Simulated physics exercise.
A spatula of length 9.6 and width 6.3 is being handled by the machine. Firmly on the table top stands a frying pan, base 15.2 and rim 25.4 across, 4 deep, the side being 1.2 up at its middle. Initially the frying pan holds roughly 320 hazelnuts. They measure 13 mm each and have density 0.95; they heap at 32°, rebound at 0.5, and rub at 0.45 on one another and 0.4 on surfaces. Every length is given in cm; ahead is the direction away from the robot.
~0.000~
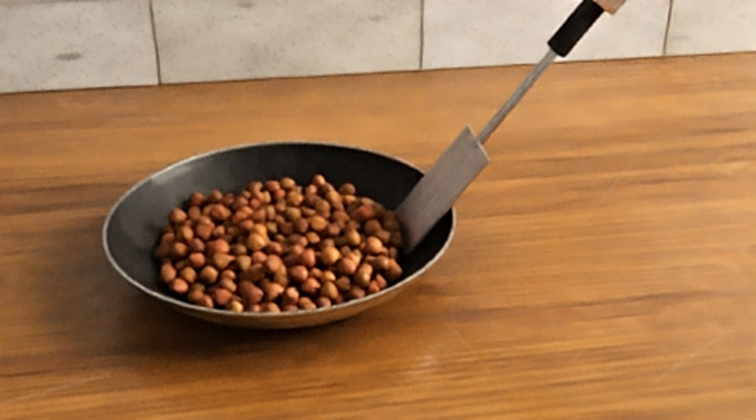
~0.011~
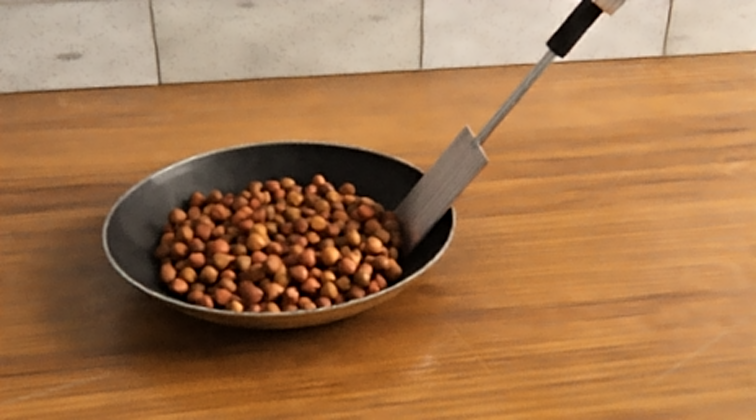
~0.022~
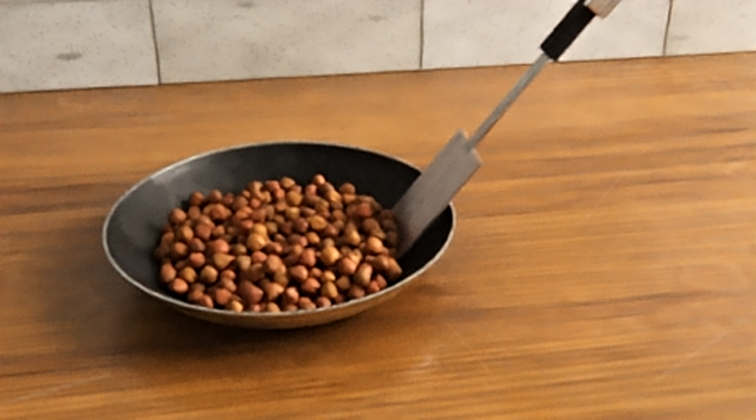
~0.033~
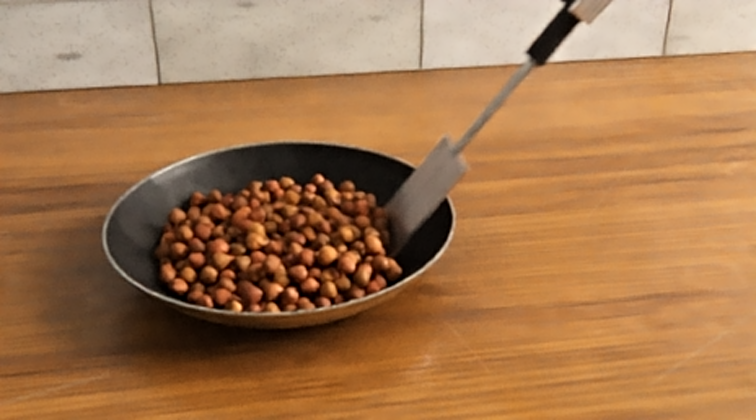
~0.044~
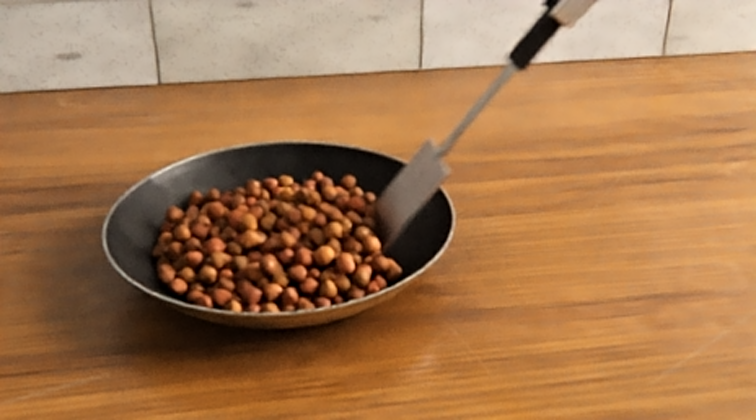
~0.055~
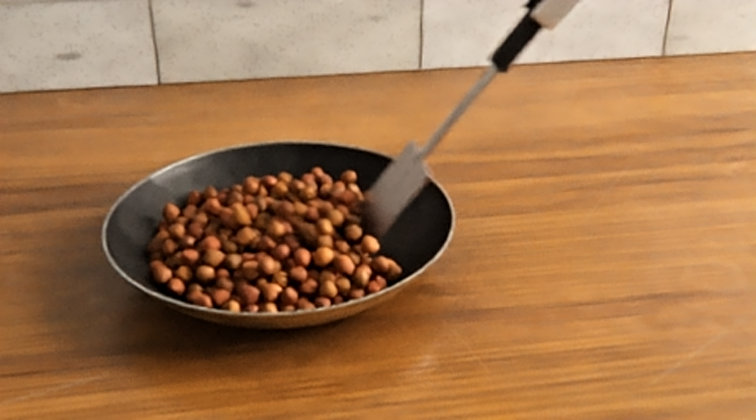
On a wooden table top, a spatula stood tilted at the right side of a dark frying pan of hazelnuts, then moved left, pushing the nearest nuts into a slightly higher heap.
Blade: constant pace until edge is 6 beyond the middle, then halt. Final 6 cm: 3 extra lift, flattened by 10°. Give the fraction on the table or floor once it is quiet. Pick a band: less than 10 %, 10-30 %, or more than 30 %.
It falls in the band 10-30 %.
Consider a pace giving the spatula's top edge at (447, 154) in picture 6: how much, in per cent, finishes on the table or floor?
About 0 percent.
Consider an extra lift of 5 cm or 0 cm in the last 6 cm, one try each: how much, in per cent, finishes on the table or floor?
Close to 15 and 5 percent respectively.
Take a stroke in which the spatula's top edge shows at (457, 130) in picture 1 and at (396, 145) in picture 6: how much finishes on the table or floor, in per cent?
It comes to something like 15 %, give or take.
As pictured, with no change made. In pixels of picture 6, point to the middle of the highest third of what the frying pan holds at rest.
Roughly at (185, 234).
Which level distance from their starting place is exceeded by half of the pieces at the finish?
It comes to some 3 cm.
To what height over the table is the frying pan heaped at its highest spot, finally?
It reaches around 4.5 cm.
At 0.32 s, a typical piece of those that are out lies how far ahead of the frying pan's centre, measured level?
About 20 cm.
After 0.08 s, sloping 52°, highest piece 7 above the table; 322 in the frying pan.
After 0.11 s, sloping 49°, highest piece 8 above the table; 322 in the frying pan.
After 0.32 s, sloping 42°, highest piece 5 above the table; 271 in the frying pan, 48 on the table or floor, 3 on the blade or in flight.
After 1.37 s, sloping 42°, highest piece 4 above the table; 271 in the frying pan, 51 on the table or floor.
In the end, 271 in the frying pan, 51 on the table or floor. That is 16 % on the table or floor.
